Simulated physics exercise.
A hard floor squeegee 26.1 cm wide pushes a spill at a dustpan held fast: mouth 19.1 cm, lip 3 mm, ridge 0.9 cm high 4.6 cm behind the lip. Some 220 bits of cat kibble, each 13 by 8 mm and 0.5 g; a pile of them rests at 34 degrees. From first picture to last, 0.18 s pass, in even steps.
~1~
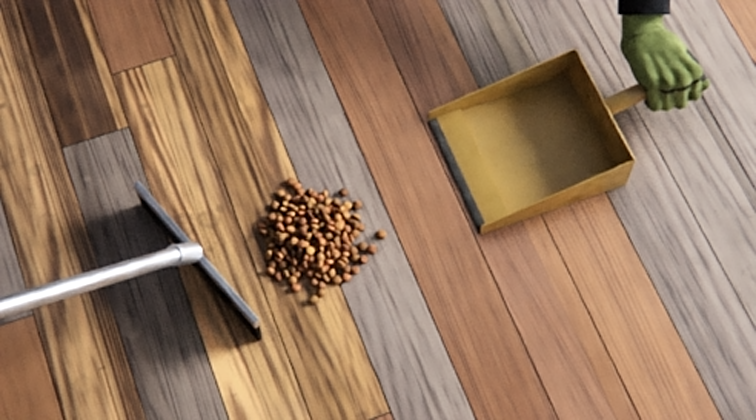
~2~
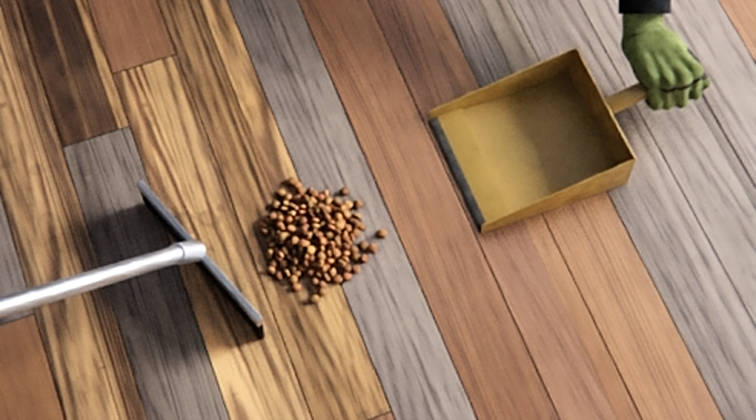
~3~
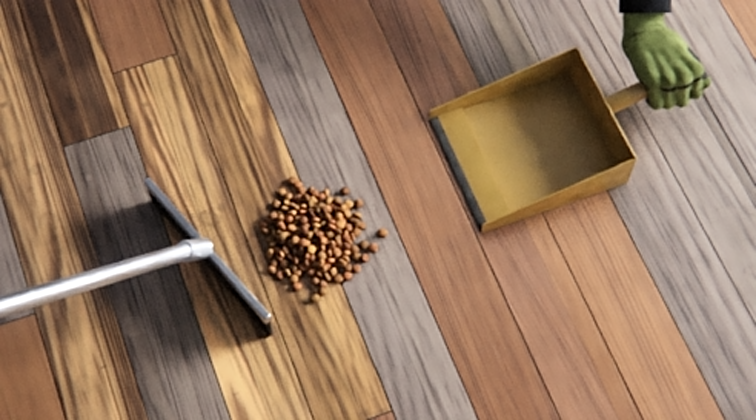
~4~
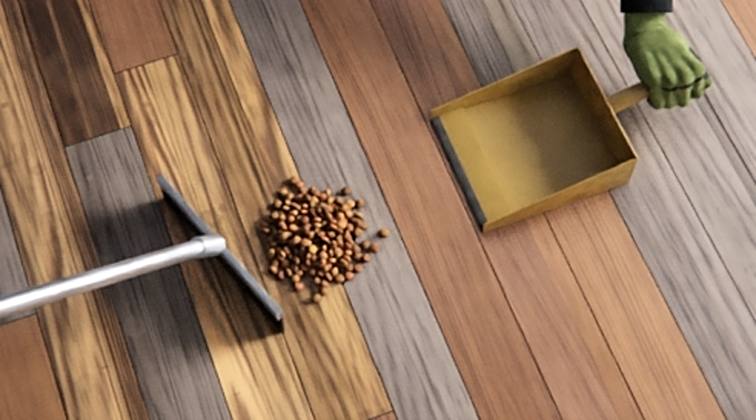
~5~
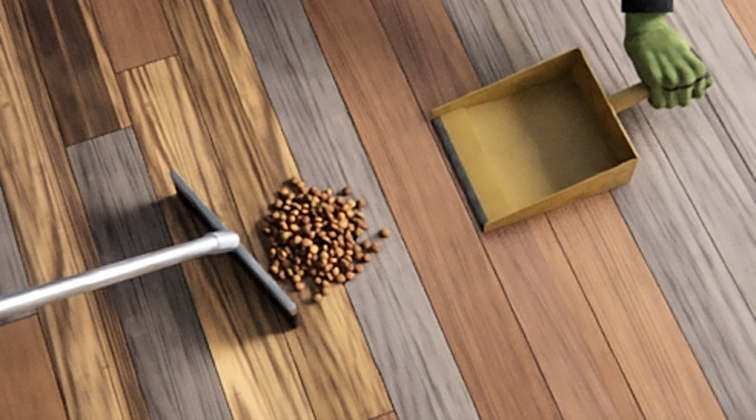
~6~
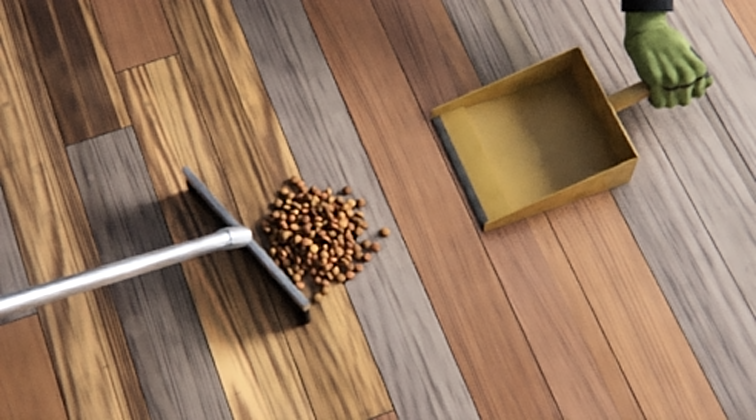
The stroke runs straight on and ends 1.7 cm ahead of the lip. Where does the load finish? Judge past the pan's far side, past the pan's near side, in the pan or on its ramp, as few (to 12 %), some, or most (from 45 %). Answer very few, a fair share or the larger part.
Past the pan's far side: Very few; past the pan's near side: Very few; in the pan or on its ramp: Very few.
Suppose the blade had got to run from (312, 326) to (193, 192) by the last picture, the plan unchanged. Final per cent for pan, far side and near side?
Pan 0, far 0, near 20.
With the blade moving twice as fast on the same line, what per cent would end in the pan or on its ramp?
In that case some 20 per cent.
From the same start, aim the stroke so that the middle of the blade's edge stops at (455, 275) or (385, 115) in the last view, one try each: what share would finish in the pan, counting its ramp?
Some 0 and 20 per cent.
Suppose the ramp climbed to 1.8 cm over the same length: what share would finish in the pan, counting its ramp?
It would be near 10 per cent.
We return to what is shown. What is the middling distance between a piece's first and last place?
About 18 cm.
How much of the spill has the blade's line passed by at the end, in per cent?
Some 0 per cent.
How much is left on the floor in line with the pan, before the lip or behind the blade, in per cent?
Roughly 80 per cent.
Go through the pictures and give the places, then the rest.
Blade from (256, 323) to (139, 189), moved 0.0 cm, 0 of the pieces shifted so far; middle of the pieces at (315, 240); pan at (539, 148), in the first picture.
Blade from (259, 321) to (142, 187), moved 0.3 cm, 0 of the pieces shifted so far; middle of the pieces at (316, 239), in the second picture.
Blade from (266, 318) to (149, 185), moved 1.2 cm, 0 of the pieces shifted so far; middle of the pieces at (316, 238), in the third picture.
Blade from (279, 315) to (161, 181), moved 2.8 cm, 0 of the pieces shifted so far; middle of the pieces at (318, 238), in the fourth picture.
Blade from (293, 311) to (175, 178), moved 4.5 cm, 0 of the pieces shifted so far; middle of the pieces at (319, 238), in the fifth picture.
Blade from (305, 306) to (187, 173), moved 6.2 cm, 0 of the pieces shifted so far; middle of the pieces at (319, 238); pan at (542, 145), in the sixth picture.
Then, 0.27 s after the last picture, middle of the blade 19 cm from the lip; 0 % over the lip, far side 0 %, near side 5 %.
Then, 0.44 s after the last picture, middle of the blade 11 cm from the lip; 0 % over the lip, far side 5 %, near side 5 %.
Then, 0.74 s after the last picture, middle of the blade 6 cm from the lip; 5 % over the lip, far side 5 %, near side 5 %.
In the end, far side 5 %, near side 5 %, pan 5 %, in front of the lip or behind the blade 80 %.
